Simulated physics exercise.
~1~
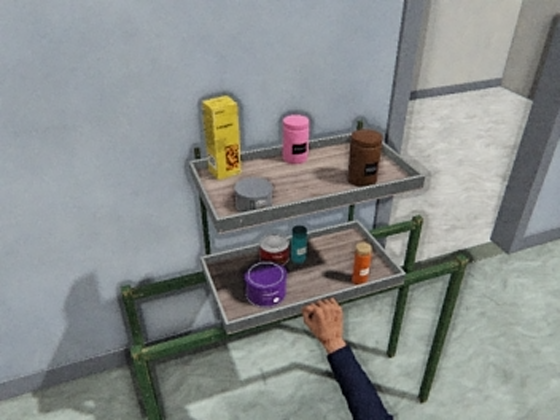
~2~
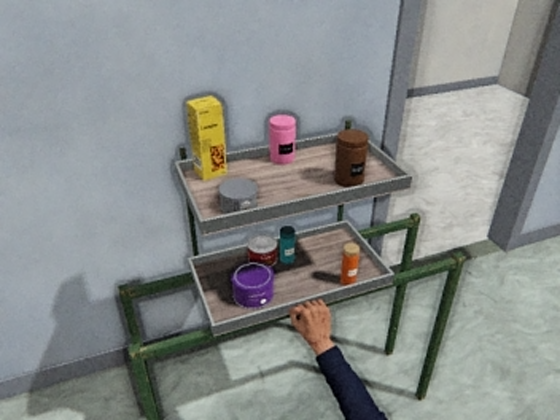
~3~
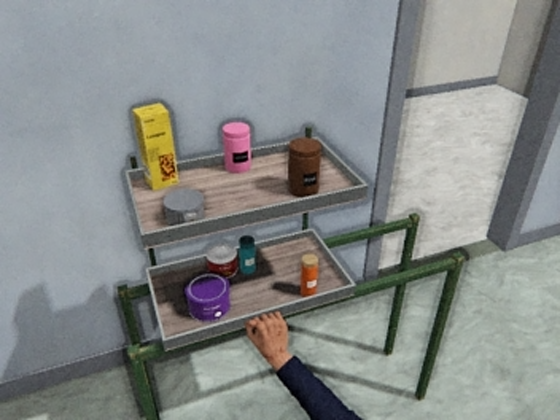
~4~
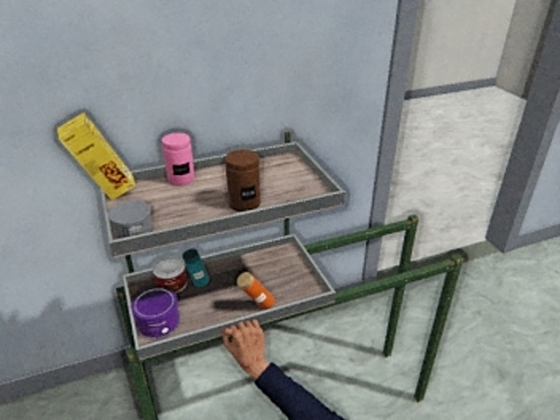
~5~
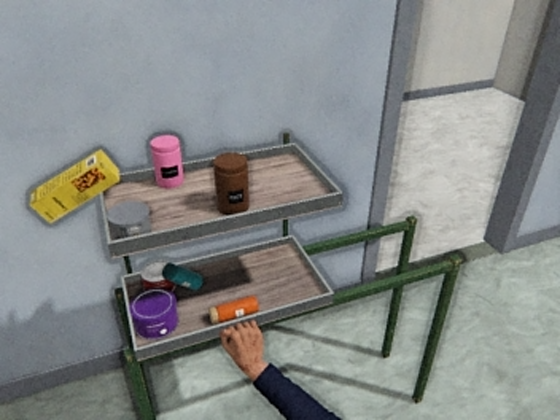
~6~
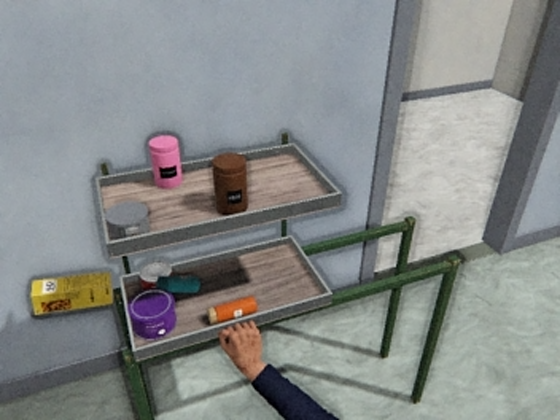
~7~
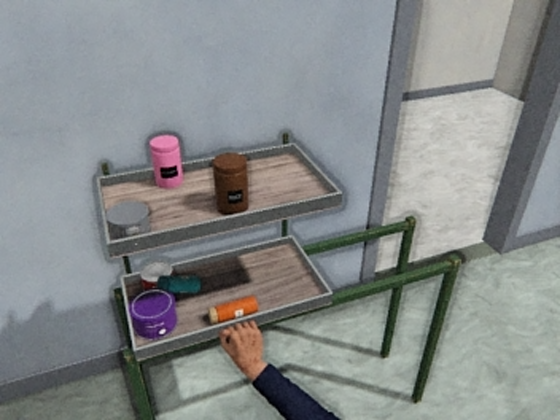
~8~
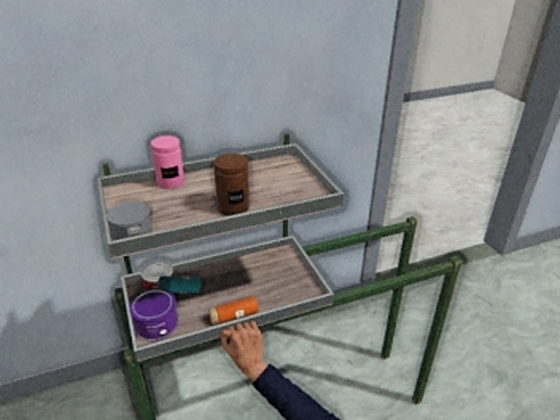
A two-level slide-out tray on a green rail frame stands against a grey wall, seen from above, with a hand at its front edge. The upper level holds a yellow carton, pink jar, brown jar and grey tub; below are purple and red tubs, a turquoise shaker and an orange shaker. The tray slides left, gathering speed, then stops abruptly. The carton tips left over the edge and drops out of sight, while both shakers topple on the lower level. The tray stays at the left, the shakers lying on it and the jars upright.
